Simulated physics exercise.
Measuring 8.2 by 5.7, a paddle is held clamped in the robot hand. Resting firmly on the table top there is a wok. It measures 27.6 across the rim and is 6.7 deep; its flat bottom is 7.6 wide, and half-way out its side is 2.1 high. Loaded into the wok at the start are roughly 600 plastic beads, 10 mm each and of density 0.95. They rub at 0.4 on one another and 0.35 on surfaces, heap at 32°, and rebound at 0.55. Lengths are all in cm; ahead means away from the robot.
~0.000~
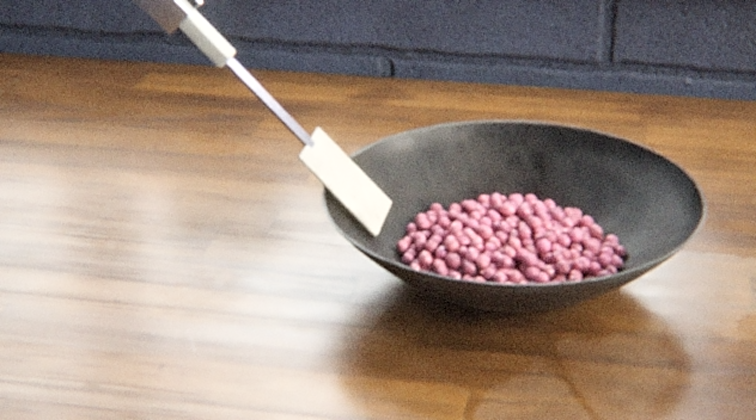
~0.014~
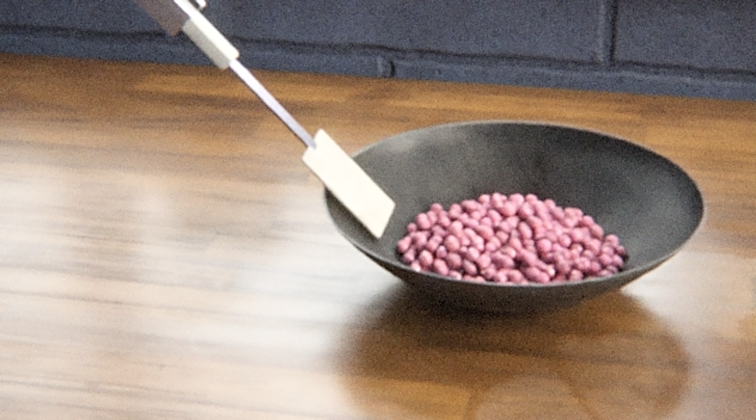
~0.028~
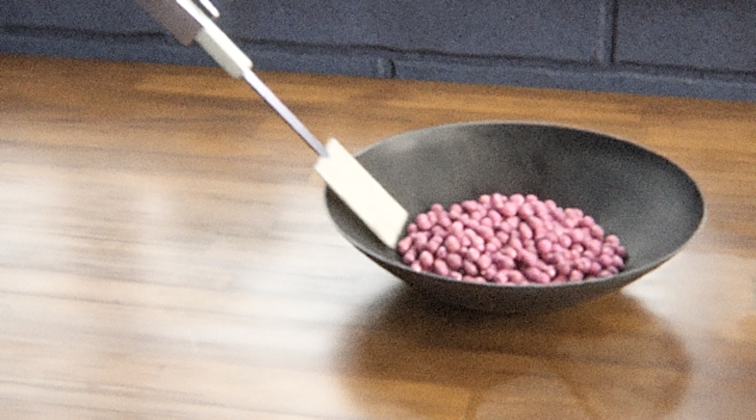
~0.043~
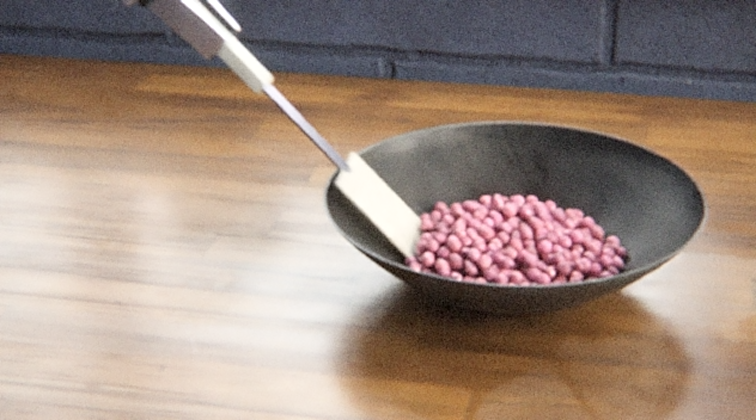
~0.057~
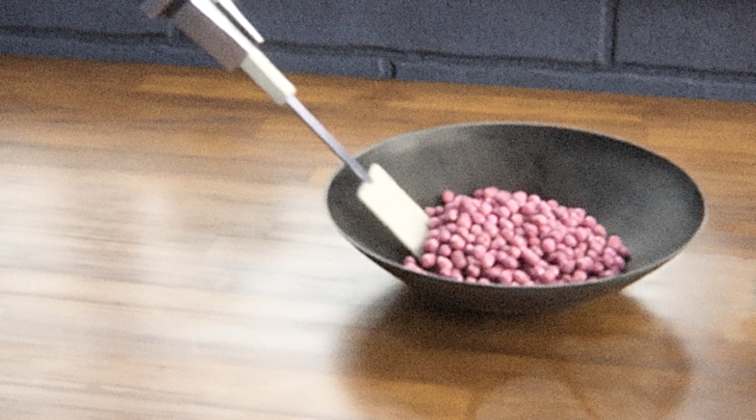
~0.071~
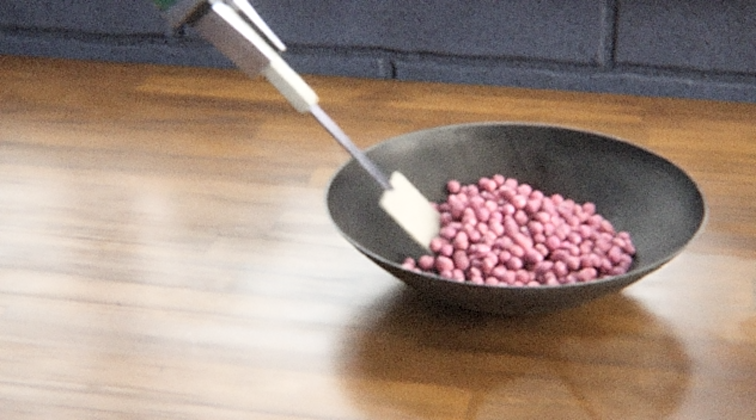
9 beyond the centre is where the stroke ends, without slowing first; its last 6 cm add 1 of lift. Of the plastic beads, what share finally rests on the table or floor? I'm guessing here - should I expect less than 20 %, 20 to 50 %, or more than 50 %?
You should expect 20 to 50 %.
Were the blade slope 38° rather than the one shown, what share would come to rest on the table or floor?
My guess is close to 30 per cent.
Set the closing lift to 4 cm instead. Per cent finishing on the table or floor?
Some 25 per cent.
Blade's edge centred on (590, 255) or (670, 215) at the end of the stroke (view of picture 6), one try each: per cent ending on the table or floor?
Estimates, in order: 10 % and 35 %.
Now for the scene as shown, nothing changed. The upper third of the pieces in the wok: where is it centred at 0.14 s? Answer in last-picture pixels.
The middle lies somewhere about (578, 229).
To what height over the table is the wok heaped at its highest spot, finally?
6.0 cm.
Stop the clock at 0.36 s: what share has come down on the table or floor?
About 10 per cent.
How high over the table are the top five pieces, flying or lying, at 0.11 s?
They are some 6 cm up.
After 0.11 s, sloping 46°, highest piece 6 above the table; 597 in the wok.
After 0.14 s, sloping 46°, highest piece 7 above the table; 597 in the wok.
After 0.36 s, sloping 46°, highest piece 15 above the table; 429 in the wok, 61 on the table or floor, 107 on the blade or in flight.
After 1.41 s, sloping 46°, highest piece 6 above the table; 428 in the wok, 169 on the table or floor.
In the end, 428 in the wok, 169 on the table or floor. That is 28 % on the table or floor.
